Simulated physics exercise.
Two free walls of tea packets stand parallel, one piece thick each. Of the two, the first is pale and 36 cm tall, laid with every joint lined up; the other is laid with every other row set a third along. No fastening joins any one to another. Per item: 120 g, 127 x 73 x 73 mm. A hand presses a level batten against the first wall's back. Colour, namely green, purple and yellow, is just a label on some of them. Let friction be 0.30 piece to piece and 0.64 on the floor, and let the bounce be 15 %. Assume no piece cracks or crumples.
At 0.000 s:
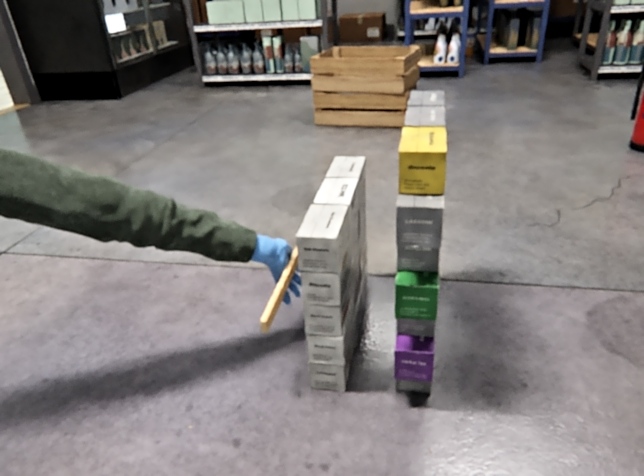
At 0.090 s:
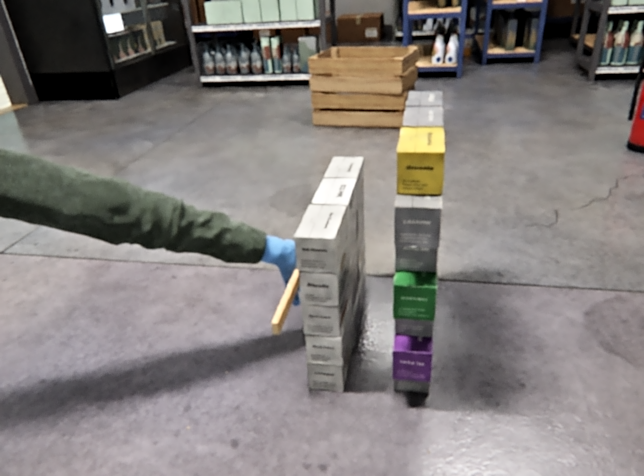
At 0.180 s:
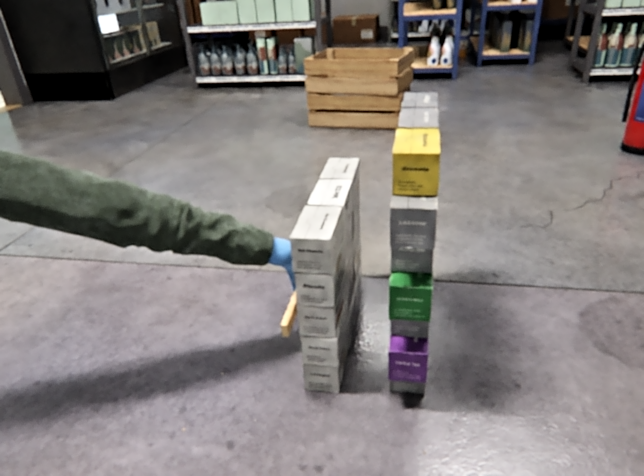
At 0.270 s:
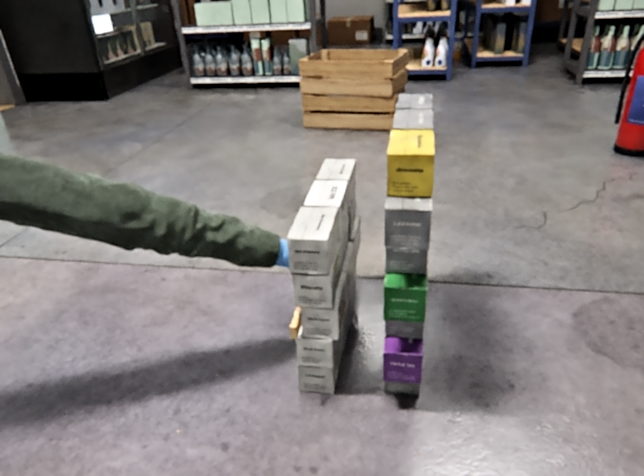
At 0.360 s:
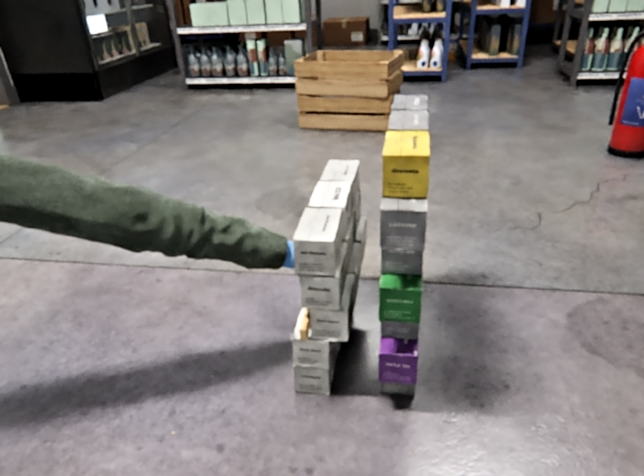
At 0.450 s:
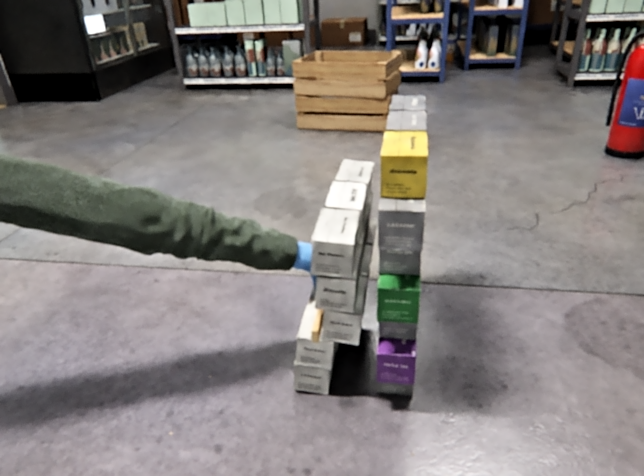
A gloved hand pushing a wooden stick into a pale stack of boxes, shifting its upper rows right toward a partly coloured stack.
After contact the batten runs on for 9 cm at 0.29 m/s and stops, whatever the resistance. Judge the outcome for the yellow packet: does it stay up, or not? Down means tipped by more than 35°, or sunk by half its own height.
For the yellow packet, the answer is not.
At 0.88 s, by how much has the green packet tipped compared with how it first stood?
Something like 10°, more or less.
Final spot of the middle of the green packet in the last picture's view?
Check around (623, 397) in the last image.
After 0.88 s, 0 of the pale wall down; none of the 21 packets of the second wall down, 21 disturbed; yellow packet leaning 9°; green packet leaning 9°.
After 1.18 s, 15 of the pale wall down; 19 of the 21 packets of the second wall down; yellow packet leaning 36°, 7 cm lower; green packet leaning 36°, 31 mm lower.
After 1.40 s, 15 of the pale wall down; 21 of the 21 packets of the second wall down; yellow packet on its side; green packet on its side.
At rest (2.1 s), 15 of the pale wall down; 21 of the 21 packets of the second wall down; yellow packet on its side; green packet upside down; purple packet on its side. As the last picture would show them, middles, green packet near (623, 397).
